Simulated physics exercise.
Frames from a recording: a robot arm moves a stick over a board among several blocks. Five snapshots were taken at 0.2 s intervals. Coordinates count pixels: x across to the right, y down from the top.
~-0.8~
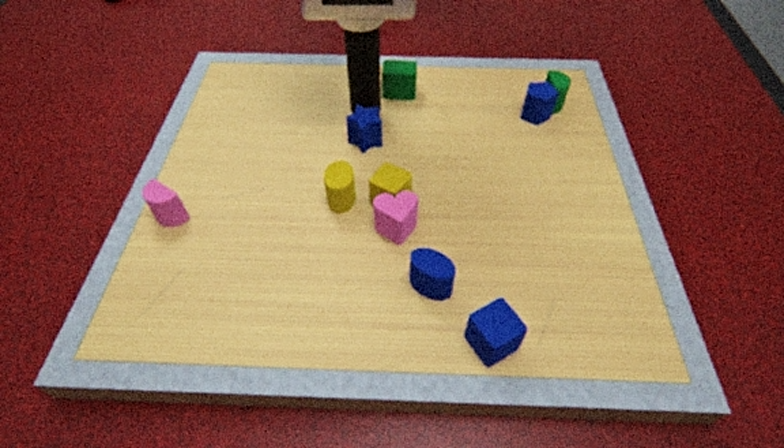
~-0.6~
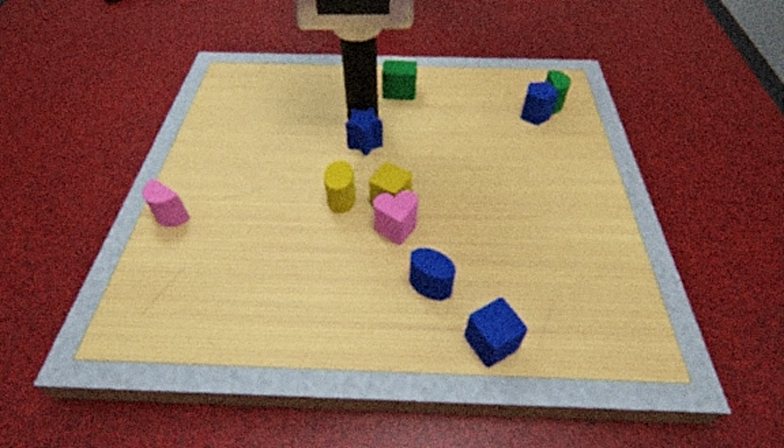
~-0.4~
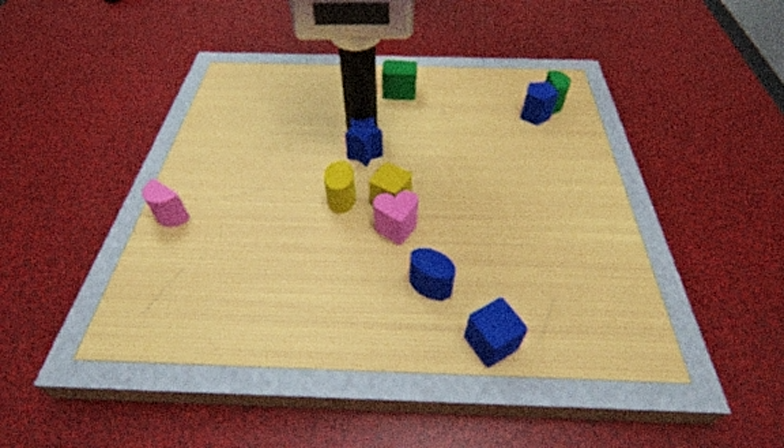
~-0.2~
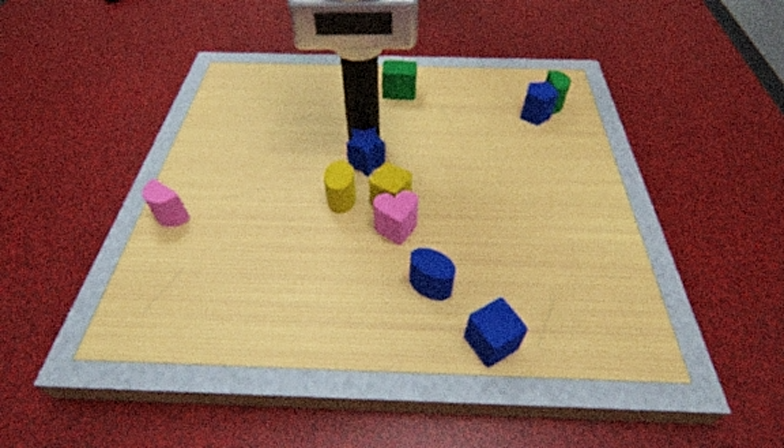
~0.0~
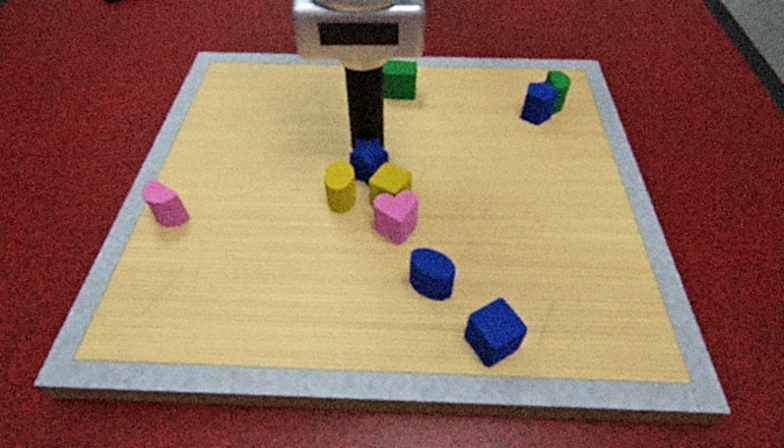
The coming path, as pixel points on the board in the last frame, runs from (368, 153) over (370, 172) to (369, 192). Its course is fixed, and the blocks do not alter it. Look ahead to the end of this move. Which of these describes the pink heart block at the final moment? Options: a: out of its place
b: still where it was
Answer: A.
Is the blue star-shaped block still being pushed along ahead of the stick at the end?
The answer is yes.
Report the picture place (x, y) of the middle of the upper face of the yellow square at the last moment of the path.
About (406, 207).
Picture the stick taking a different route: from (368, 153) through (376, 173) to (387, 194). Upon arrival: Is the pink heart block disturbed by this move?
That one moves away.
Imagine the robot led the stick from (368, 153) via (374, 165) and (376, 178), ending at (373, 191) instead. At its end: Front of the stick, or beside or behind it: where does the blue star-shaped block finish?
It sits in front of the stick.
The first path, step by step. Halfway along, stick (369, 165); yellow elliptical block (337, 177); blue star-shaped block (374, 169); yellow square (396, 188); pink heart block (400, 215).
At the end, stick (369, 185); yellow elliptical block (335, 179), turned 15° clockwise; blue star-shaped block (379, 189), turned 15° anticlockwise; yellow square (406, 207); pink heart block (409, 236), turned 15° clockwise.
